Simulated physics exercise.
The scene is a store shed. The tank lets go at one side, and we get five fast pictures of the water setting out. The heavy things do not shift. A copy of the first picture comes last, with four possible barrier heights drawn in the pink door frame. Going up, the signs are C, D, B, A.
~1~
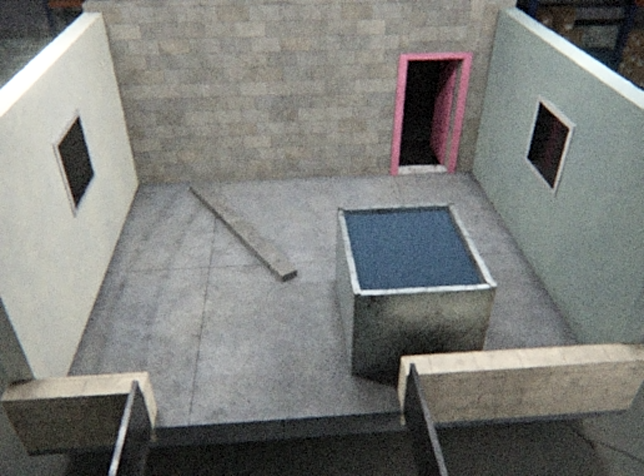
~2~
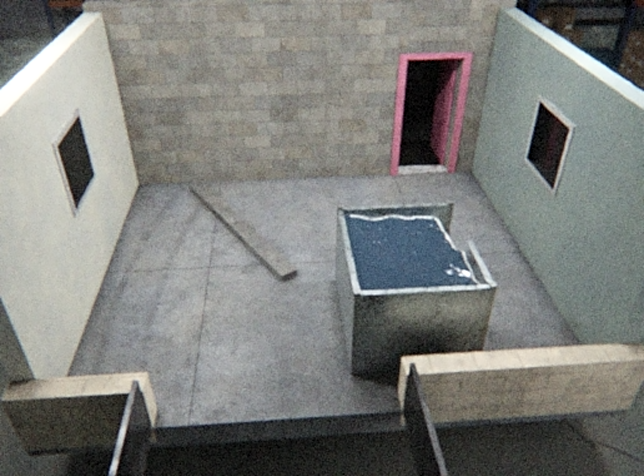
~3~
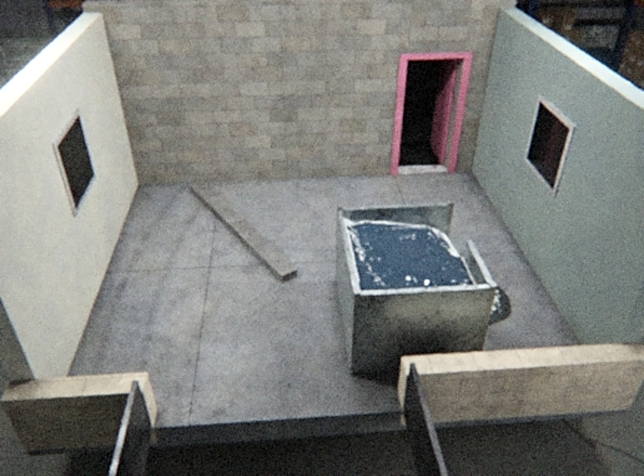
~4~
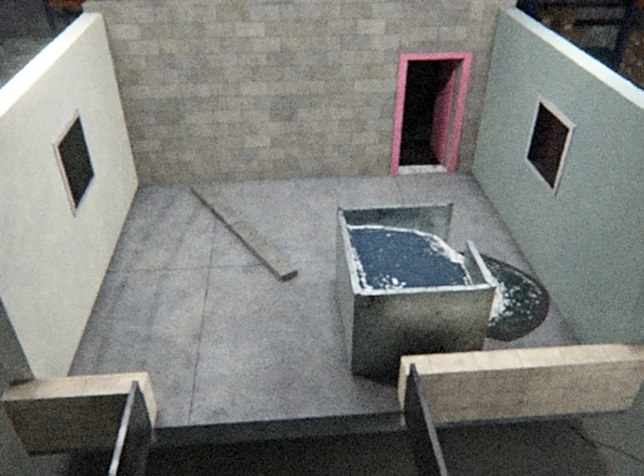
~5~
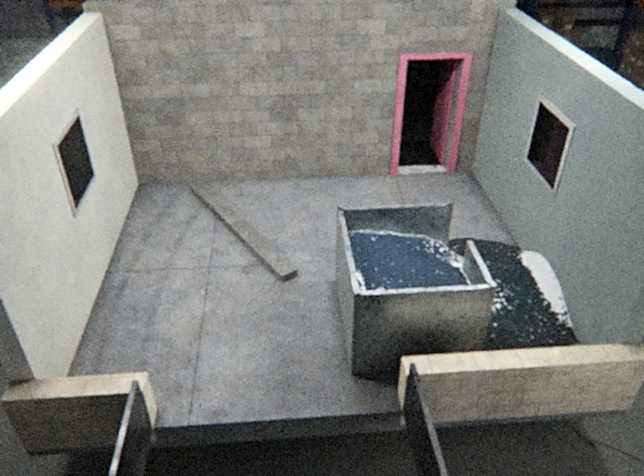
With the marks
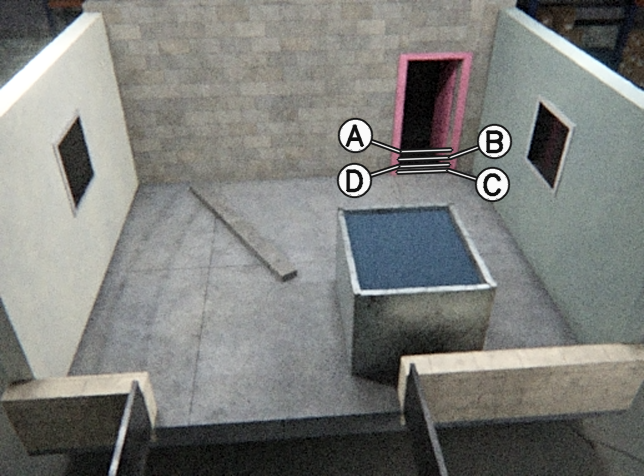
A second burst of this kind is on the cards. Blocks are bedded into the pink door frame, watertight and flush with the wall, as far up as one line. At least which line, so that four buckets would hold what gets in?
B is the one.
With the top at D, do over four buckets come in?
Yes, that goes wrong.
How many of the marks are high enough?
Two.
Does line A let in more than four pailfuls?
No, not at all.
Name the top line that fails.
That would be D.
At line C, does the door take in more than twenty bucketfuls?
Yes, clearly.
On the marked copy, A at (425, 150); B at (424, 158); C at (423, 171); D at (423, 165); from the bottom up C, D, B, A.
For line A, nothing gets over.
For line B, a bucket or two gets in.
For line C, dozens of bucketfuls pour in.
For line D, about 14 bucketfuls get in.
